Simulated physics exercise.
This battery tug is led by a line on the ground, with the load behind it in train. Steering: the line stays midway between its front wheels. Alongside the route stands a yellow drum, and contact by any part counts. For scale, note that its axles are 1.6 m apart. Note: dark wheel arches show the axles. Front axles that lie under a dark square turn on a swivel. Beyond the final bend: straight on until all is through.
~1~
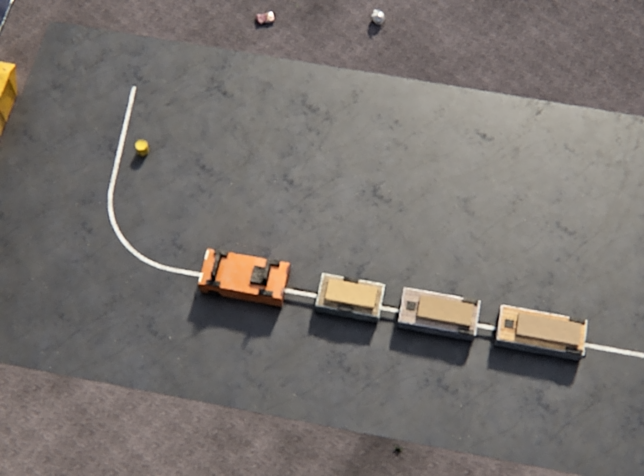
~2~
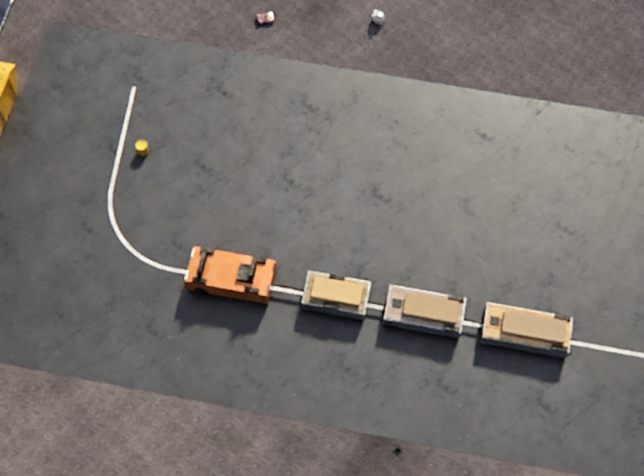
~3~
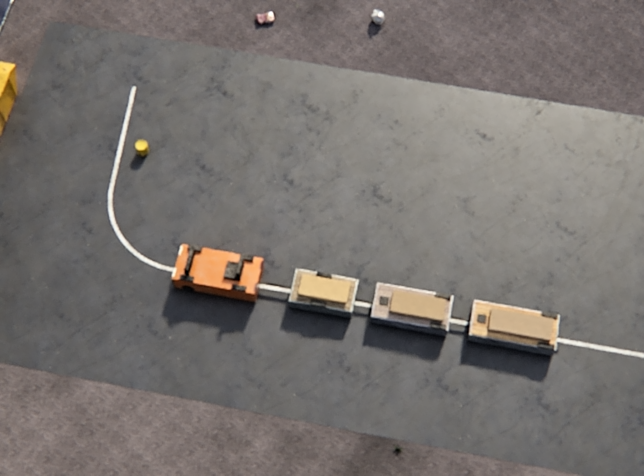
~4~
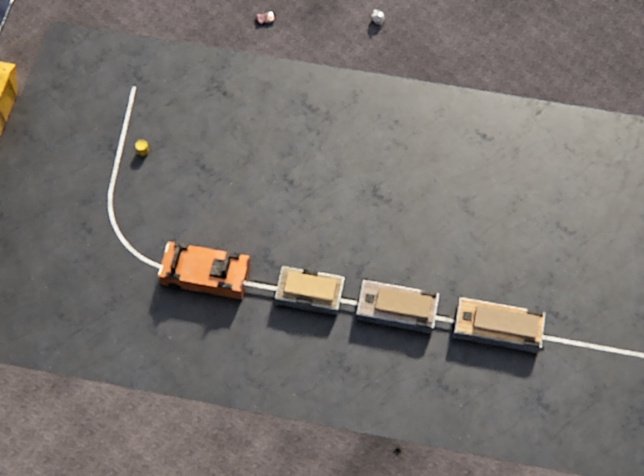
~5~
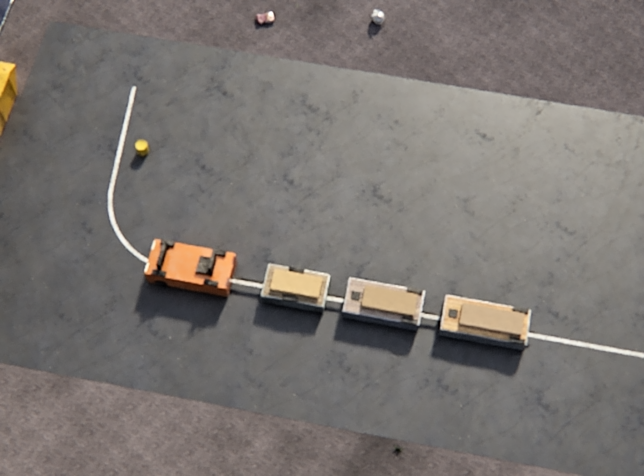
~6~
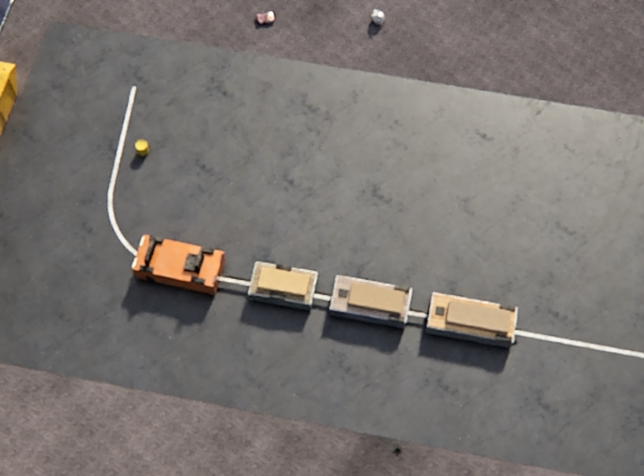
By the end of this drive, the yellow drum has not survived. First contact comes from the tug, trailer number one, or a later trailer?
The answer is the engine up front.
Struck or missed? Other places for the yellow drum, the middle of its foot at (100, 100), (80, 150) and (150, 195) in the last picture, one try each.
Place one: No contact; place two: No contact; place three: Contact.
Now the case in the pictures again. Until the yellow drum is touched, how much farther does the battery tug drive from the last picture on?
I'd reckon around 5.0 metres from the last picture.
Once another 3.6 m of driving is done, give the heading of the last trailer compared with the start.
The last trailer is now at about 0 degrees to its starting heading.
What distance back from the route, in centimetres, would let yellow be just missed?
Estimate - yellow: Some 75.
5.0 m further on, the last axle is at (363, 297) of the last picture, on the line; the battery tug has hit yellow.
9.4 m further on, the last axle is at (241, 269) of the last picture, 20 cm off the line.
14.2 m further on, the last axle is at (155, 184) of the last picture, 155 cm off the line.
18.9 m further on, the last axle is at (143, 67) of the last picture, 30 cm off the line; 1 of 1 struck in all.
